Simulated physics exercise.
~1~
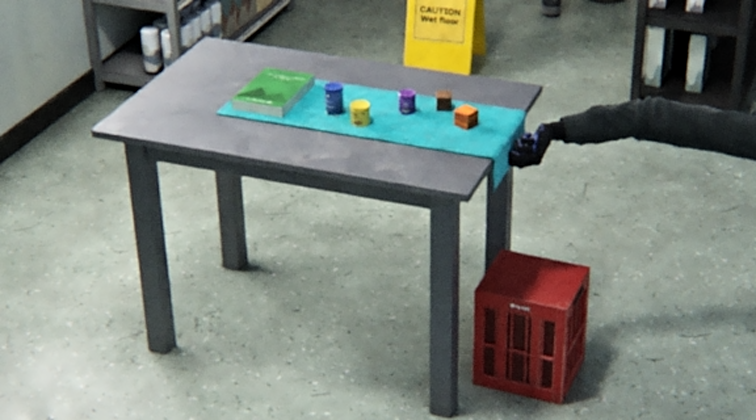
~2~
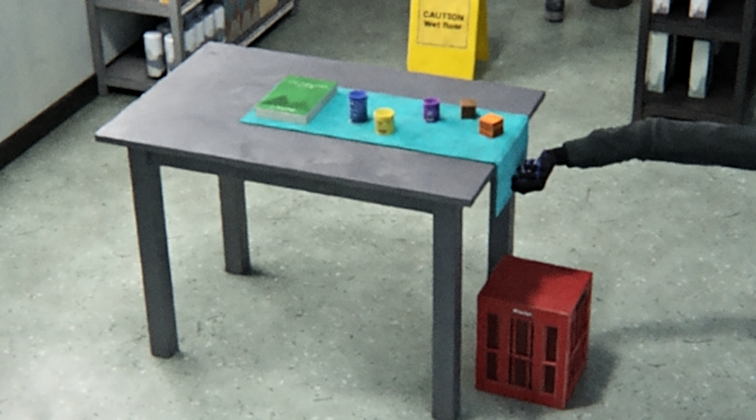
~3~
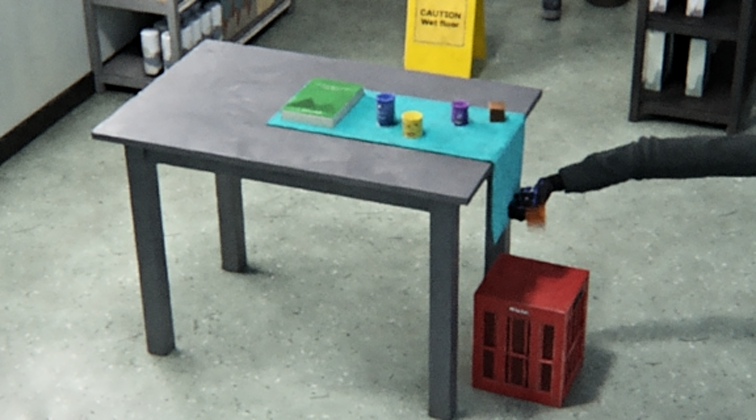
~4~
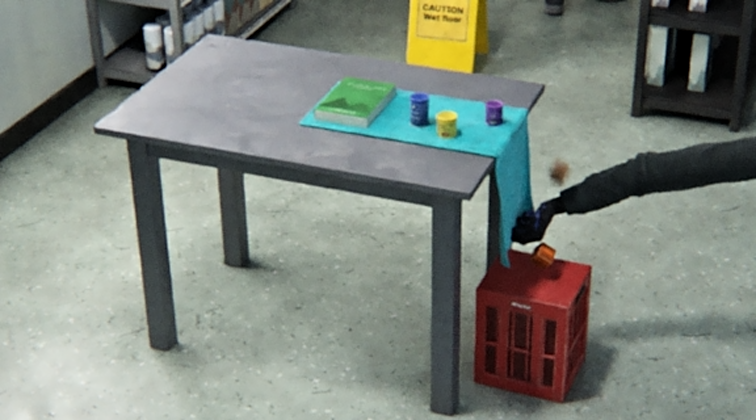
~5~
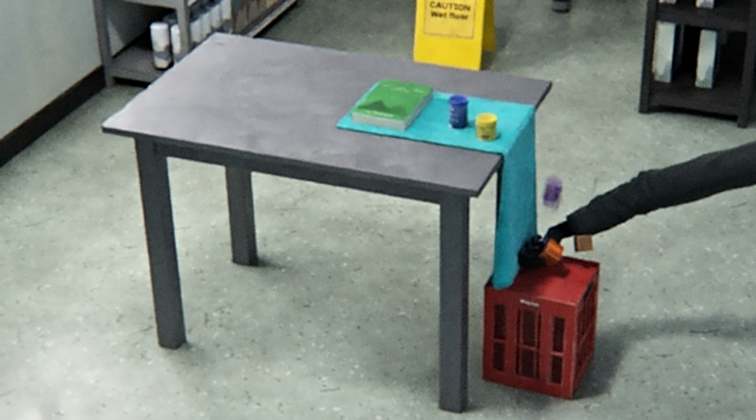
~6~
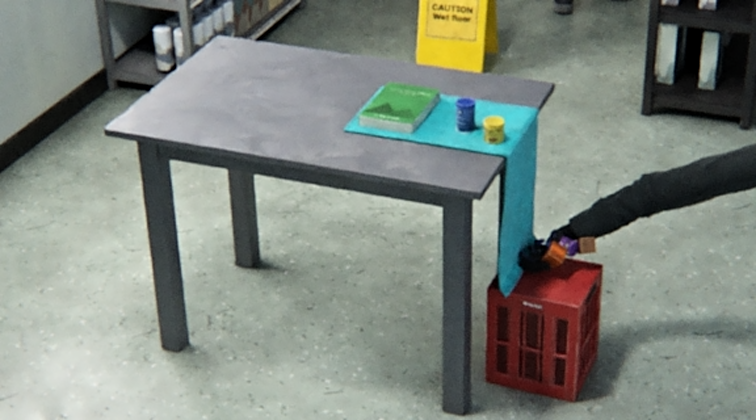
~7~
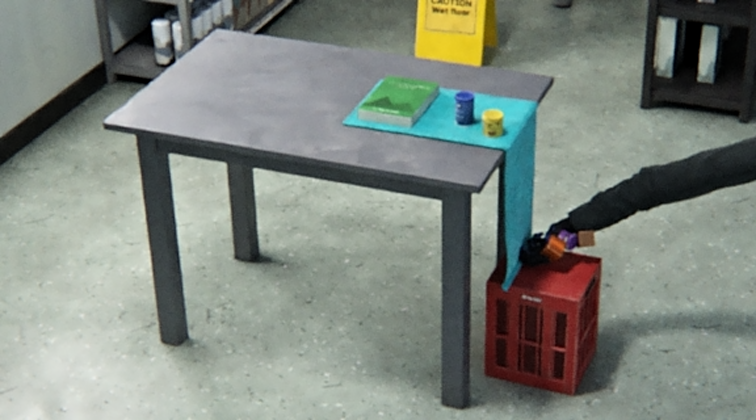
At first, a turquoise scarf lies along a grey table, carrying a green book, blue, yellow and purple pots, and two small cubes, while a dark-gloved hand grips its hanging end. The hand draws the cloth slowly down, and everything on it slides right toward the edge. The orange cube goes over first and drops toward the red crate below, followed by the brown cube. Next the purple pot tips off and falls. The pull stops with the cloth's end at the crate, the three fallen things resting by the hand, and the book, blue pot and yellow pot still on the table.
